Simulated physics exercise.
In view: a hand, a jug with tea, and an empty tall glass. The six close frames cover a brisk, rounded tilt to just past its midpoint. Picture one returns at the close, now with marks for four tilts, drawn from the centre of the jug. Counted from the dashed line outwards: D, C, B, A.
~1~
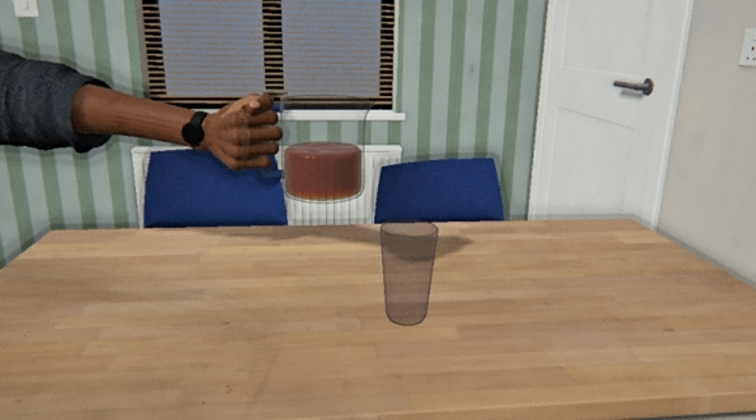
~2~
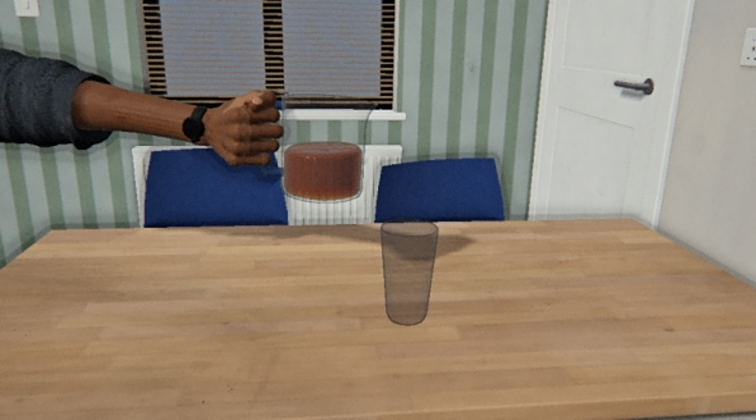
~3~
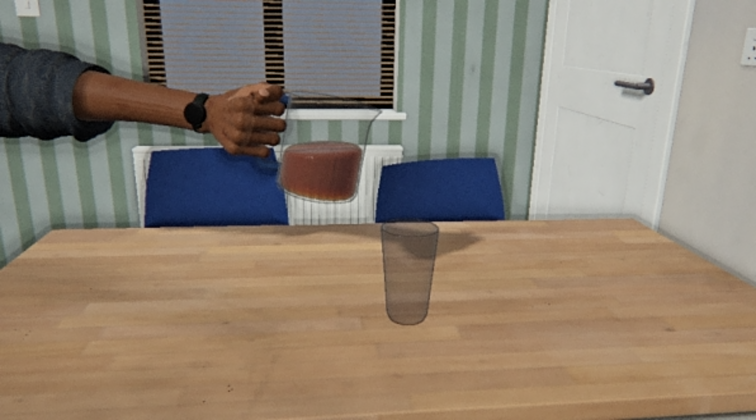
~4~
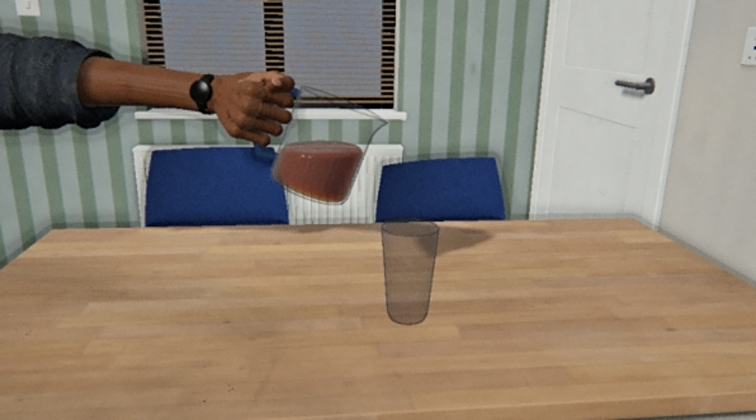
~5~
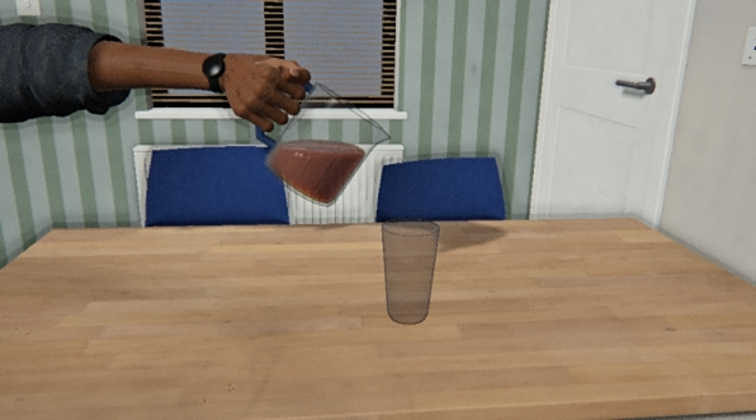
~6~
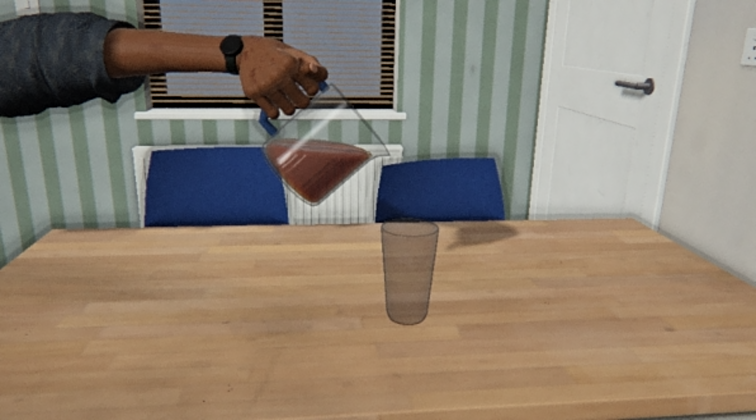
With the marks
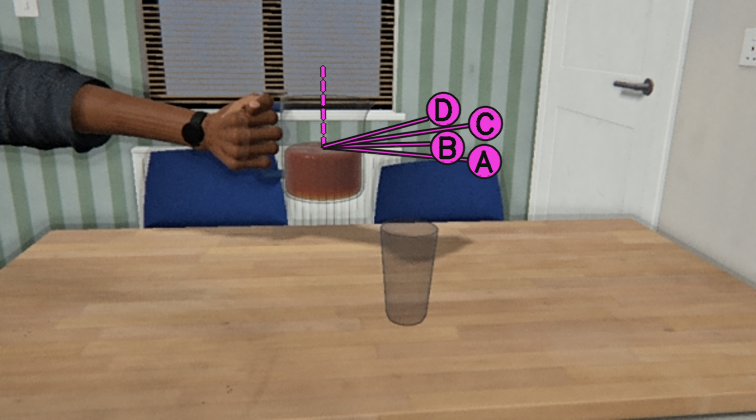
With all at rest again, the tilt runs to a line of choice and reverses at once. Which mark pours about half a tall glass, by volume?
D beats the others.
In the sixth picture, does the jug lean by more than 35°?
Yes, it does.
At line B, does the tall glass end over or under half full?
Over.
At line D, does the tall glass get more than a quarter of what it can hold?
Yes.
On the marked copy, A at (467, 159); B at (430, 143); C at (469, 125); D at (427, 118).
With A, the tall glass ends with about 88 % of what it can hold; 7 % of the tea is spilt.
With B, the tall glass ends with about 77 % of what it can hold; 6 % of the tea is spilt.
With C, the tall glass ends with about 61 % of what it can hold; 6 % of the tea is spilt.
With D, the tall glass ends with about 50 % of what it can hold.
